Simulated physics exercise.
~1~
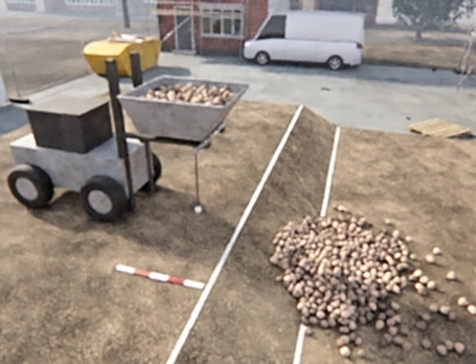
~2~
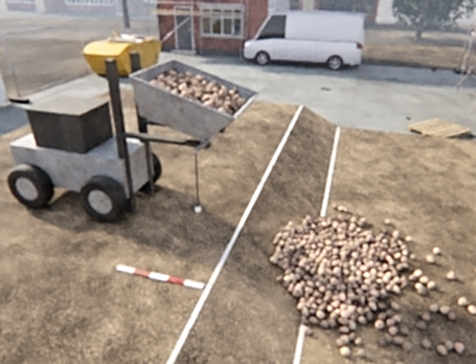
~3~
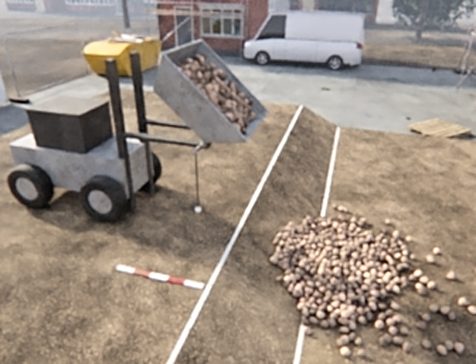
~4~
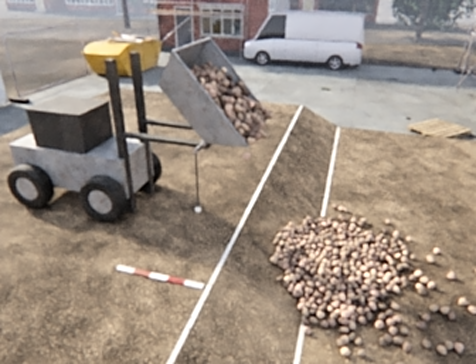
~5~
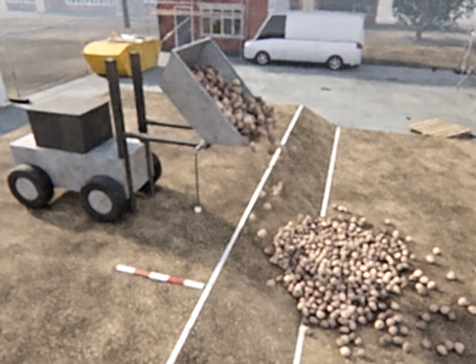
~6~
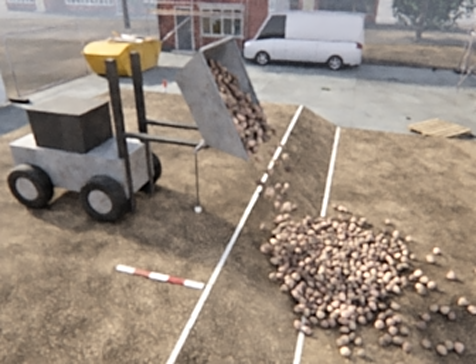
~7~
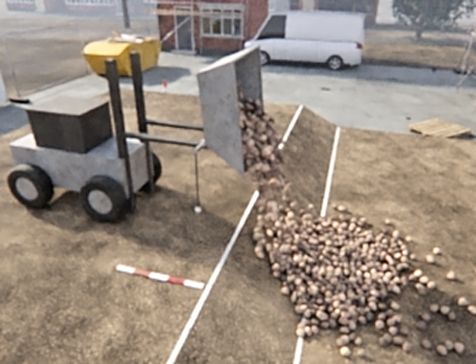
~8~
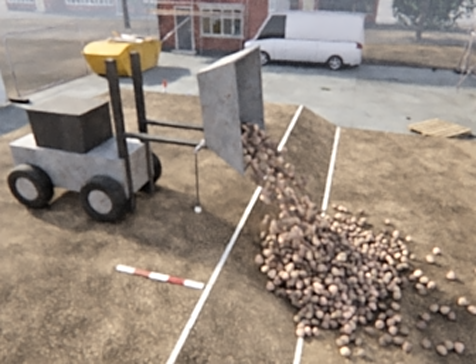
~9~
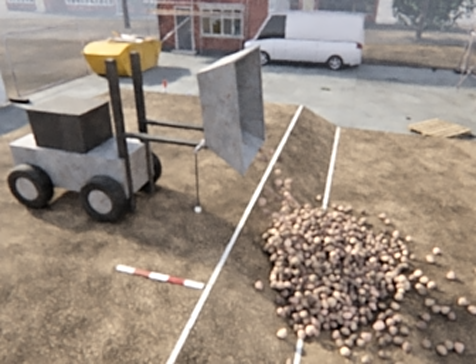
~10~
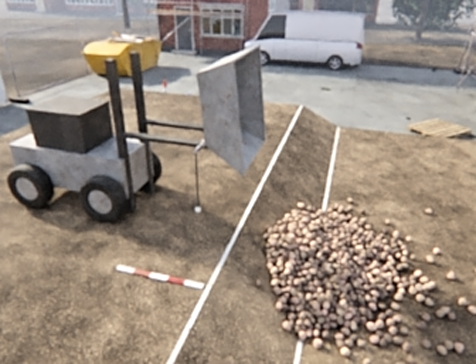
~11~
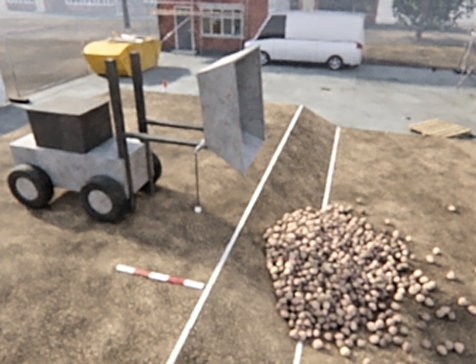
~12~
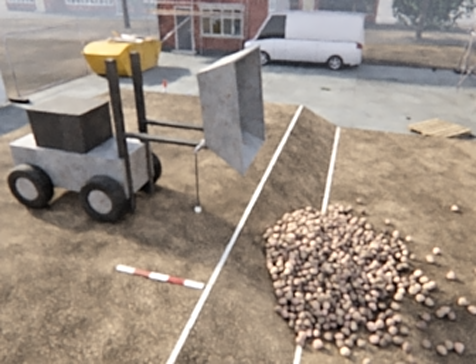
The clip shows a forklift-like machine on bare ground tipping a grey skip of rounded stones to the right, pausing, then tipping further, so the stones pour down the slope onto an existing heap, which ends larger beneath the empty, steeply tilted skip.
